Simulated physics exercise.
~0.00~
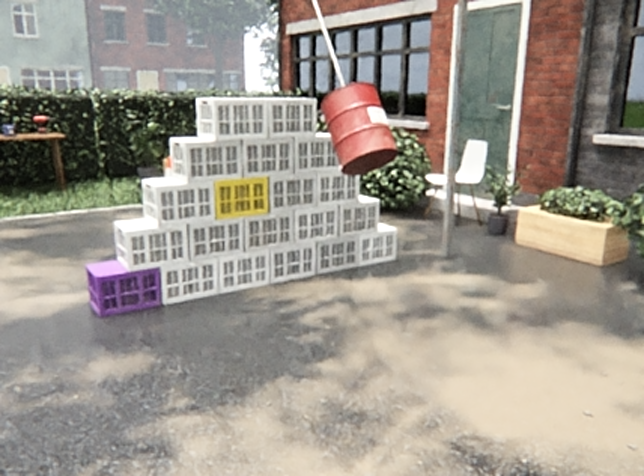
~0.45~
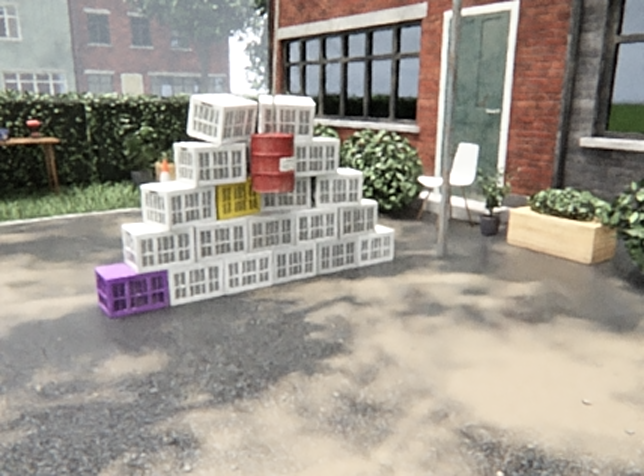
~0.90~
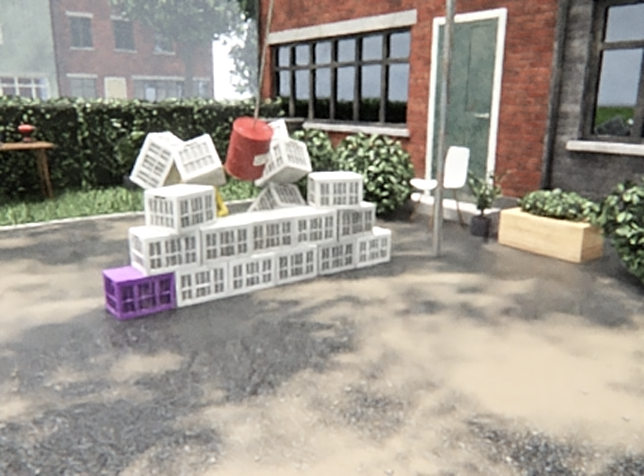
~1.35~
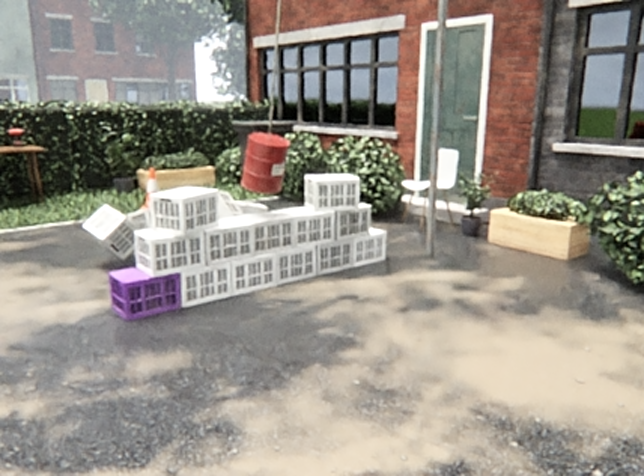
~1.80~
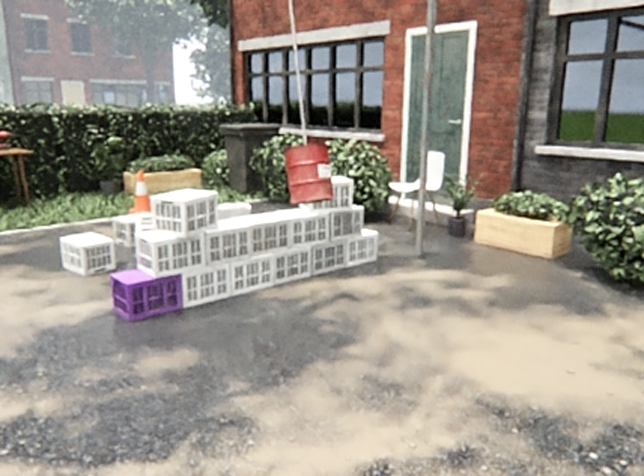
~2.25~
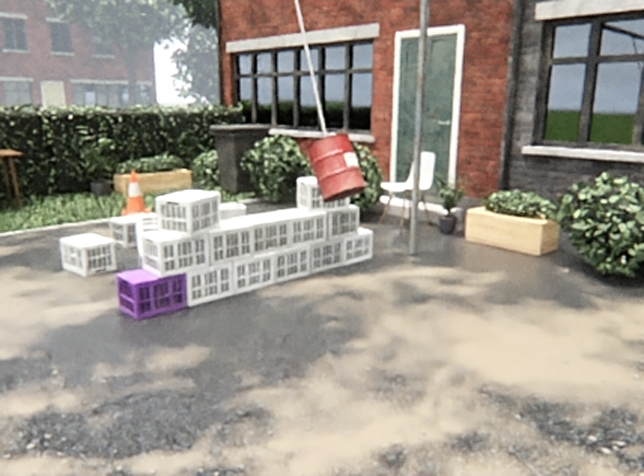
A swinging red drum knocks the upper crates off a wall, leaving the lower rows standing.
